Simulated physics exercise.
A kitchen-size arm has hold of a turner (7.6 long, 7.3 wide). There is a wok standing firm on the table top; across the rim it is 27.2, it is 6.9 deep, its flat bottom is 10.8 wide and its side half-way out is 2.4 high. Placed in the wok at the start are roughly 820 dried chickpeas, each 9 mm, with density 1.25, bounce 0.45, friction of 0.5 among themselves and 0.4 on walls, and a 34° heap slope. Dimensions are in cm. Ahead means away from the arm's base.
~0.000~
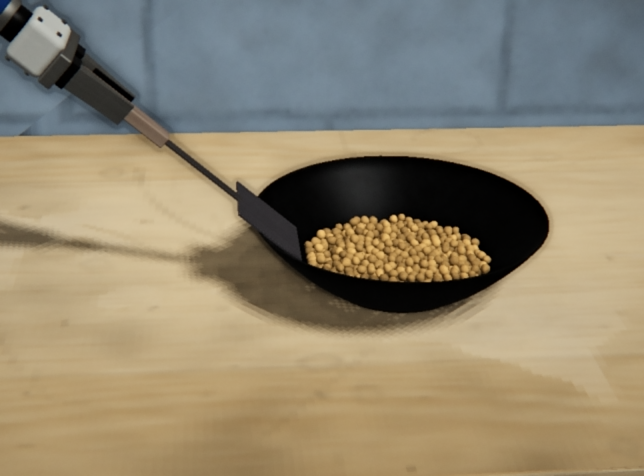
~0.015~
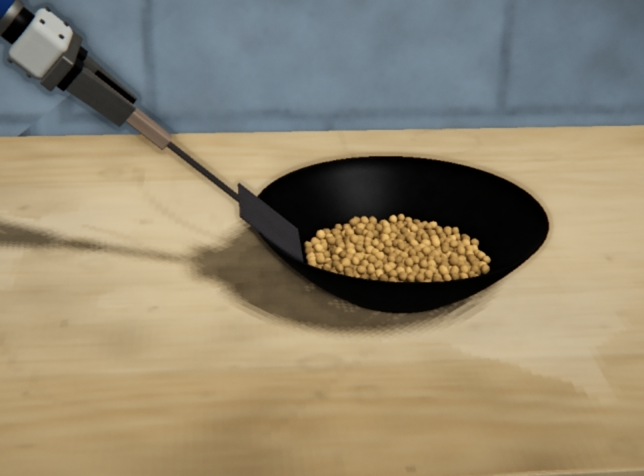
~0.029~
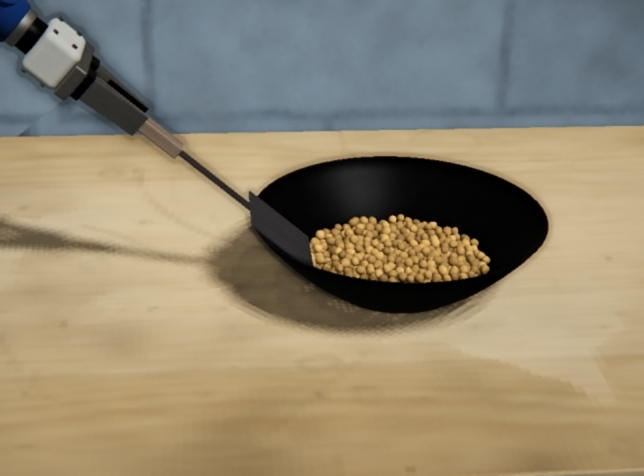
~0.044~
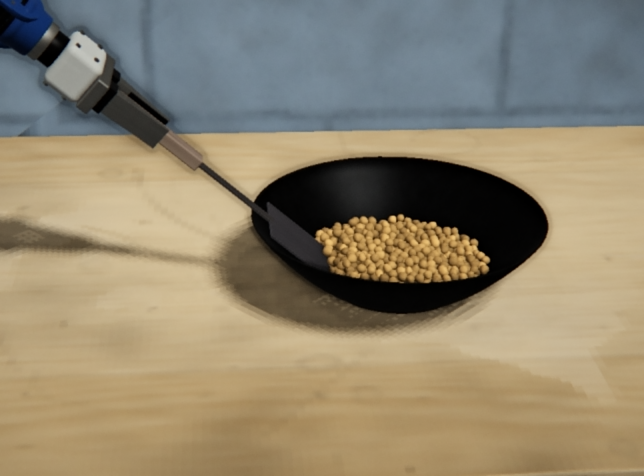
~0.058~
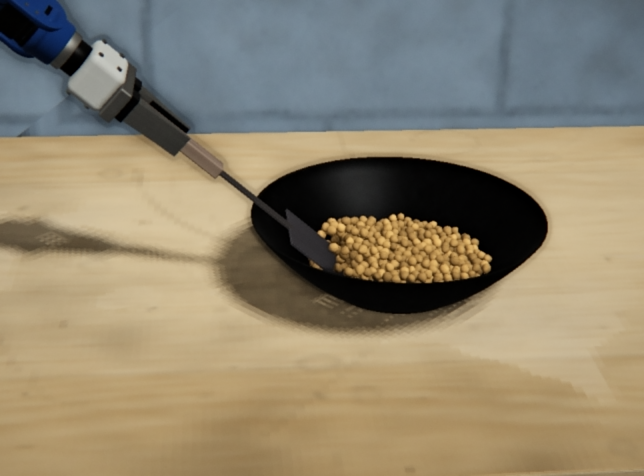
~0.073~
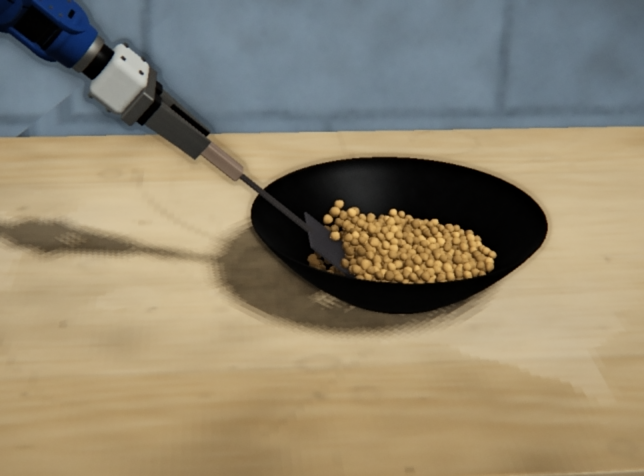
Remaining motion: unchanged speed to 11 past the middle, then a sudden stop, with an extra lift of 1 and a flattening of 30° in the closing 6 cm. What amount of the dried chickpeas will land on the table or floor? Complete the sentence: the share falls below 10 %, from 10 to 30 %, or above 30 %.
The share falls above 30 %.
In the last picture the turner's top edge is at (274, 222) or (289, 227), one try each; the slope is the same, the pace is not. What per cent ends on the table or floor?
Near 25 per cent in the first try and near 40 per cent in the second.
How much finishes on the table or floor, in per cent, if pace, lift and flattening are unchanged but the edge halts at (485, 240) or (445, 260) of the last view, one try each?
25 % and 0 %.
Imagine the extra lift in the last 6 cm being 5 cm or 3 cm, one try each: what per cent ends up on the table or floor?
I'd say close to 35 percent for the first and close to 35 percent for the second.
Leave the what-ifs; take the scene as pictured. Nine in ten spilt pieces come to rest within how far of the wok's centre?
I'd estimate close to 65 centimetres.
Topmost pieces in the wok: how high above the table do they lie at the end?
Height at the end: Around 5.5 cm.
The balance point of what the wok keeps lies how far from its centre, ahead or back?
It sits some 2.5 centimetres ahead of centre.
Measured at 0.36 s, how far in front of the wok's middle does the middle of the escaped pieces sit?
Around 24 centimetres ahead.
By 0.11 s, sloping 42°, highest piece 11 above the table; 822 in the wok.
By 0.14 s, sloping 35°, highest piece 14 above the table; 820 in the wok, 2 on the blade or in flight.
By 0.36 s, sloping 12°, highest piece 18 above the table; 508 in the wok, 65 on the table or floor, 249 on the blade or in flight.
By 1.41 s, sloping 12°, highest piece 5 above the table; 508 in the wok, 314 on the table or floor.
Final count, 508 in the wok, 314 on the table or floor. That is 38 % on the table or floor.
